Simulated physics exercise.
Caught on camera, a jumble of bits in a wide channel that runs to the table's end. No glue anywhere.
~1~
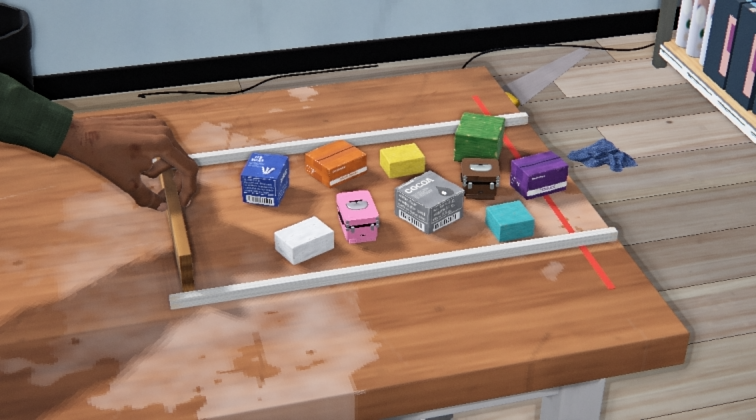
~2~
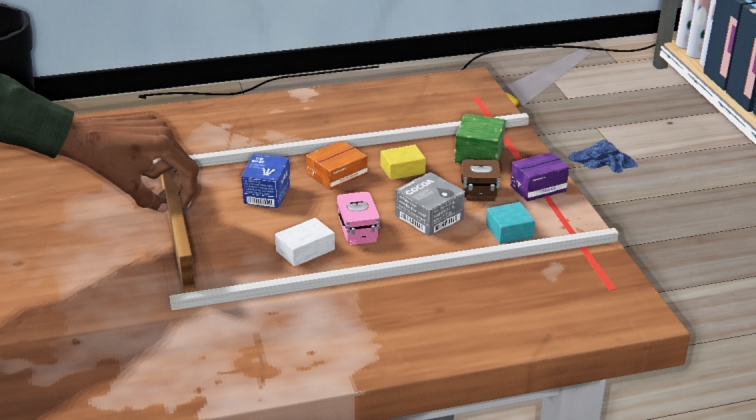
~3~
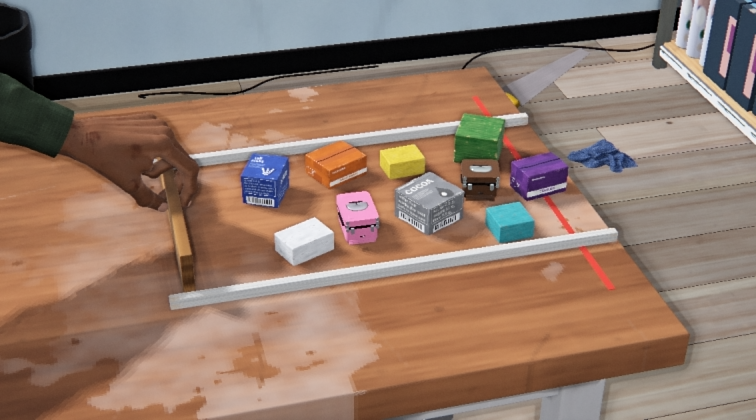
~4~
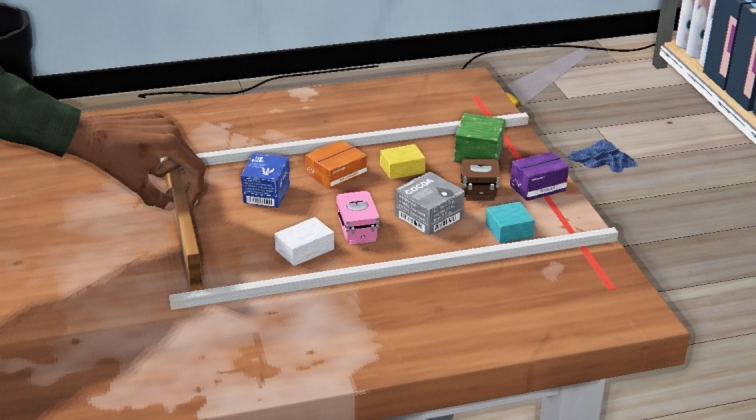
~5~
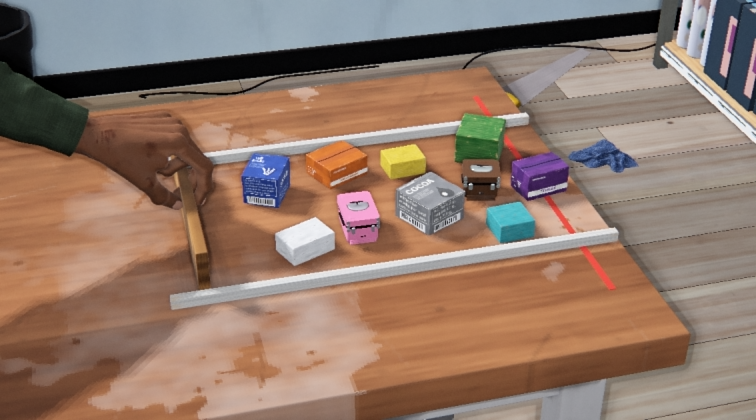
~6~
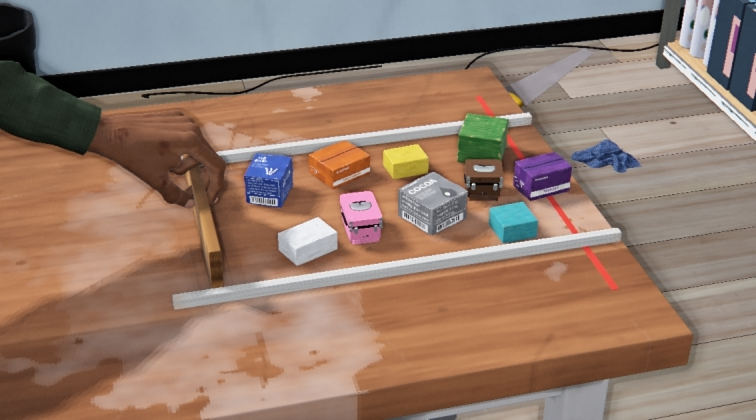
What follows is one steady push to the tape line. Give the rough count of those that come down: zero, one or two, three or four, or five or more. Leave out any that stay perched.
The number that fall off is five or more.
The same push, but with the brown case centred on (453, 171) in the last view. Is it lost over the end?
From there it drops off.
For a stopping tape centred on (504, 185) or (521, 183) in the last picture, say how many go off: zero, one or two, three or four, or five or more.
One after another: Either three or four; more than four.
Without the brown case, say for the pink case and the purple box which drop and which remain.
The pink case holds on, the purple box is lost.
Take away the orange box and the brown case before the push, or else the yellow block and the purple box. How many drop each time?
Fallen: 5, and 5 in the other try.
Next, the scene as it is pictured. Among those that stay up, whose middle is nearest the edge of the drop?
It is the grey box.
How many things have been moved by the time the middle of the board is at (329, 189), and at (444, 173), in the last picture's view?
The counts are 6 and 10.
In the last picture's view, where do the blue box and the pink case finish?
The blue box stops around (534, 135); the pink case around (579, 187).
Early on, none off yet; purple box at rest near (542, 176); green block at rest near (483, 140); turquoise block at rest near (513, 222).
A while later, none off yet; purple box travelled a little near (556, 179); green block travelled about its own width near (545, 126); turquoise block travelled a little near (527, 221).
Finally, the number that fall off is five or more; lost, orange box, yellow block, brown case, turquoise block, green block and purple box.
